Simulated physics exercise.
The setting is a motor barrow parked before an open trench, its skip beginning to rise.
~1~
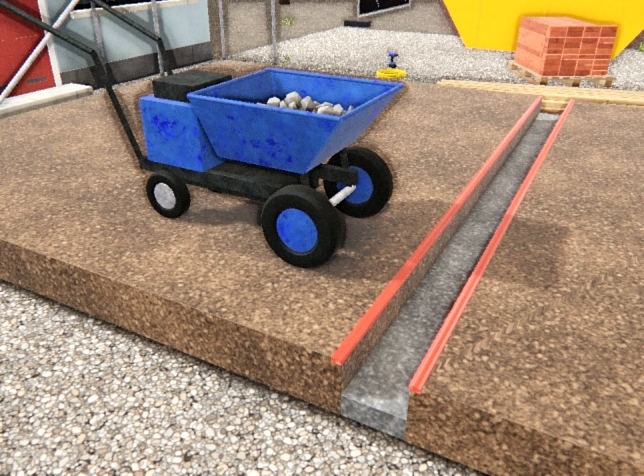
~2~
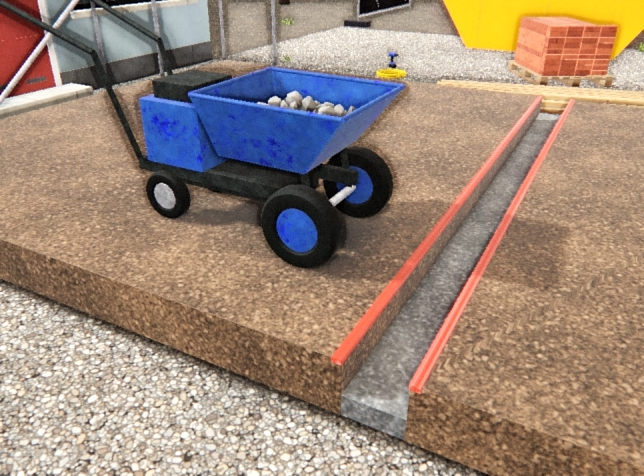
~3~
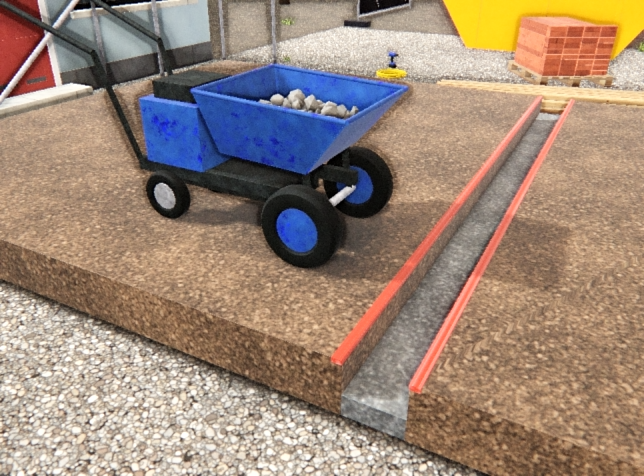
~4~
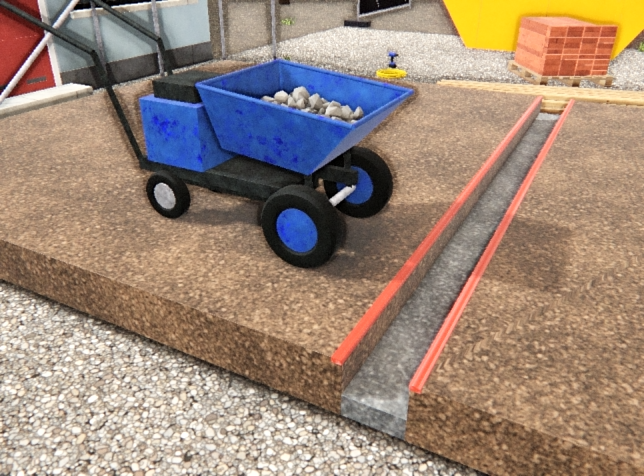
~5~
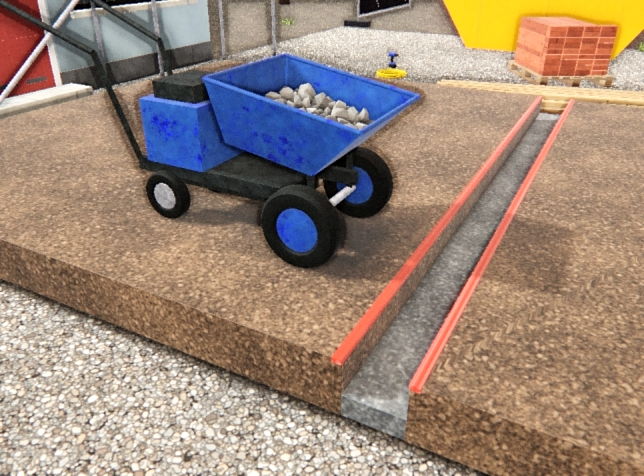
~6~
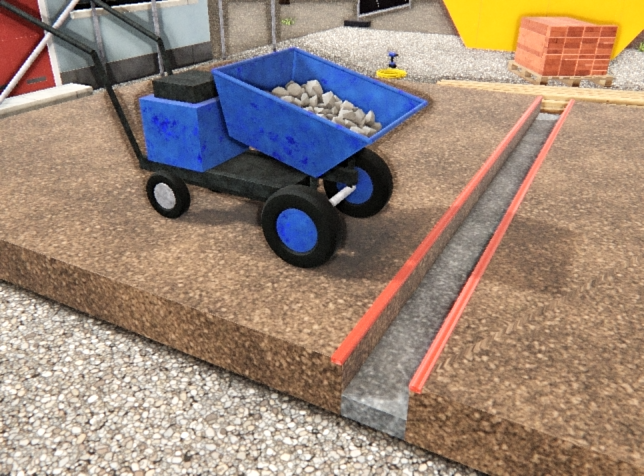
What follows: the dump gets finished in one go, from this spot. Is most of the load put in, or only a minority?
Most of it goes in.
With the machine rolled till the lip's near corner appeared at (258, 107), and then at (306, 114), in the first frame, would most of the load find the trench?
A minority; the bulk.
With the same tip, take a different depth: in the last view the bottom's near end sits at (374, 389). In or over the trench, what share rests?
That would give roughly 60 percent.
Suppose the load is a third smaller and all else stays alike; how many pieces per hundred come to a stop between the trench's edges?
Estimated share: Some 90 %.
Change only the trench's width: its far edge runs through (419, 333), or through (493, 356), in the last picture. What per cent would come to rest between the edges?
The first try lands around 40 %, the second around 100 %.
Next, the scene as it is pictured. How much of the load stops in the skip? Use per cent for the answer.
Around 0 in a hundred.
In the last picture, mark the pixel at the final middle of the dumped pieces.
(452, 282).
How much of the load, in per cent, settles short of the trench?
Share of load: Near 0 %.
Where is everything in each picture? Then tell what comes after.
Lip of the skip near (341, 120), level; top of the load near (299, 117), broken stones; first edge of the trench near (369, 317); far edge near (441, 340), the trench under half as wide as the skip, and about half as deep as wide, in the first frame.
Lip of the skip near (342, 121), level; top of the load near (300, 117), in the second frame.
Lip of the skip near (346, 123), tipped barely; top of the load near (291, 117), in the third frame.
Lip of the skip near (352, 127), tipped a little; top of the load near (284, 111), in the fourth frame.
Lip of the skip near (360, 134), tipped a little; top of the load near (290, 108), in the fifth frame.
Lip of the skip near (370, 142), tipped a little; top of the load near (282, 109); first edge of the trench near (369, 317); far edge near (441, 340), in the sixth frame.
Shortly afterwards, skip tipped steeply; the whole lot in the skip.
Next, skip tipped steeply; the bulk in the skip; a little in or heaped over the trench; only a few beyond it.
Some moments later, skip tipped right over; a little in the skip; near two thirds in or heaped over the trench; near a quarter beyond it.
In the end, skip tipped right over; the bulk in or heaped over the trench; near a quarter beyond it.
